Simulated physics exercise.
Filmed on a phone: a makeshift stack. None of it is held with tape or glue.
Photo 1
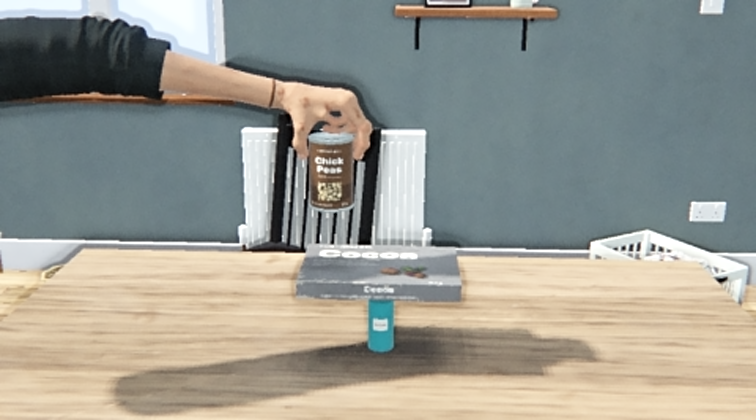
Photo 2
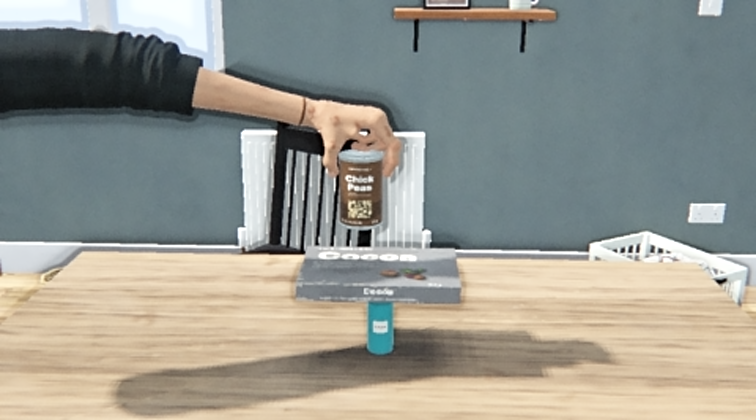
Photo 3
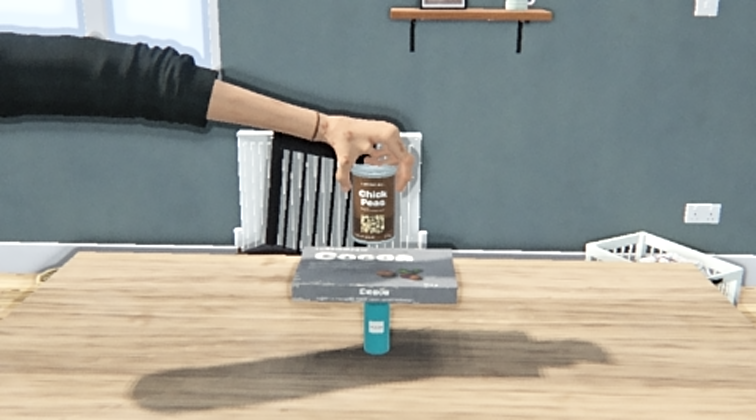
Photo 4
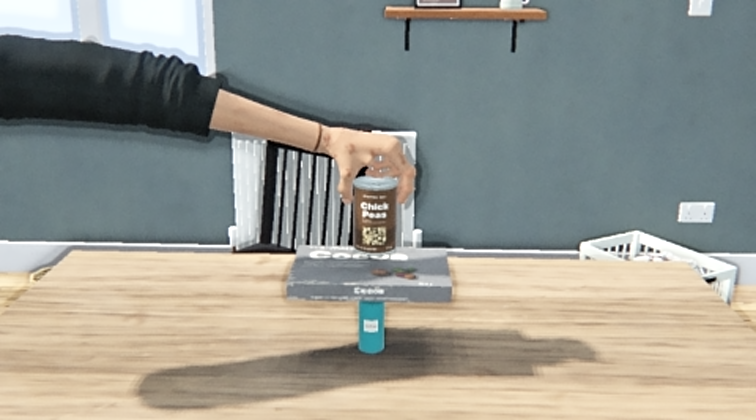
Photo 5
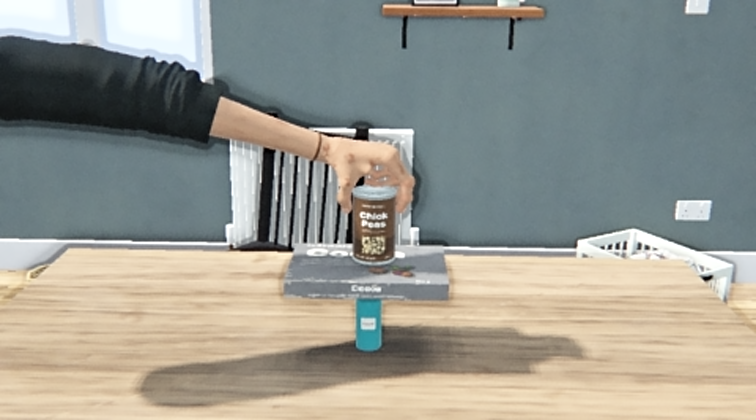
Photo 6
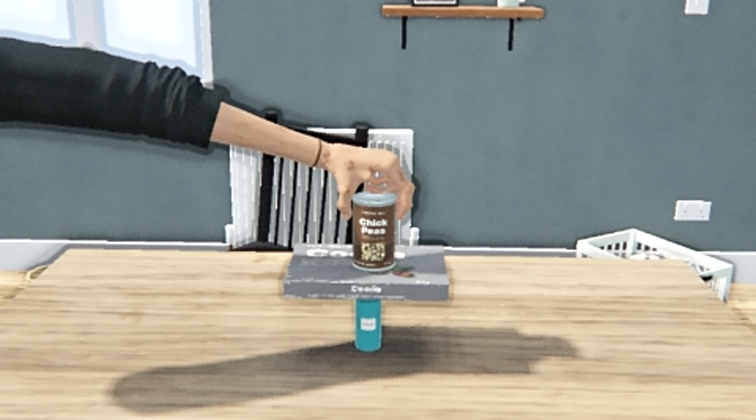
A hand lowering a brown tin of chick peas onto a flat grey box resting on a turquoise shaker on a wooden table.
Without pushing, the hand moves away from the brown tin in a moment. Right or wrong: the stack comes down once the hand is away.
Wrong, it stays balanced.
Then, 0.50 s on from there, no change.
Then, 1.30 s on from there, brown tin resting near (374, 232).
In the end, all 3 unmoved. At the end, from the last picture's camera, brown tin near (375, 232). The stack stays up.
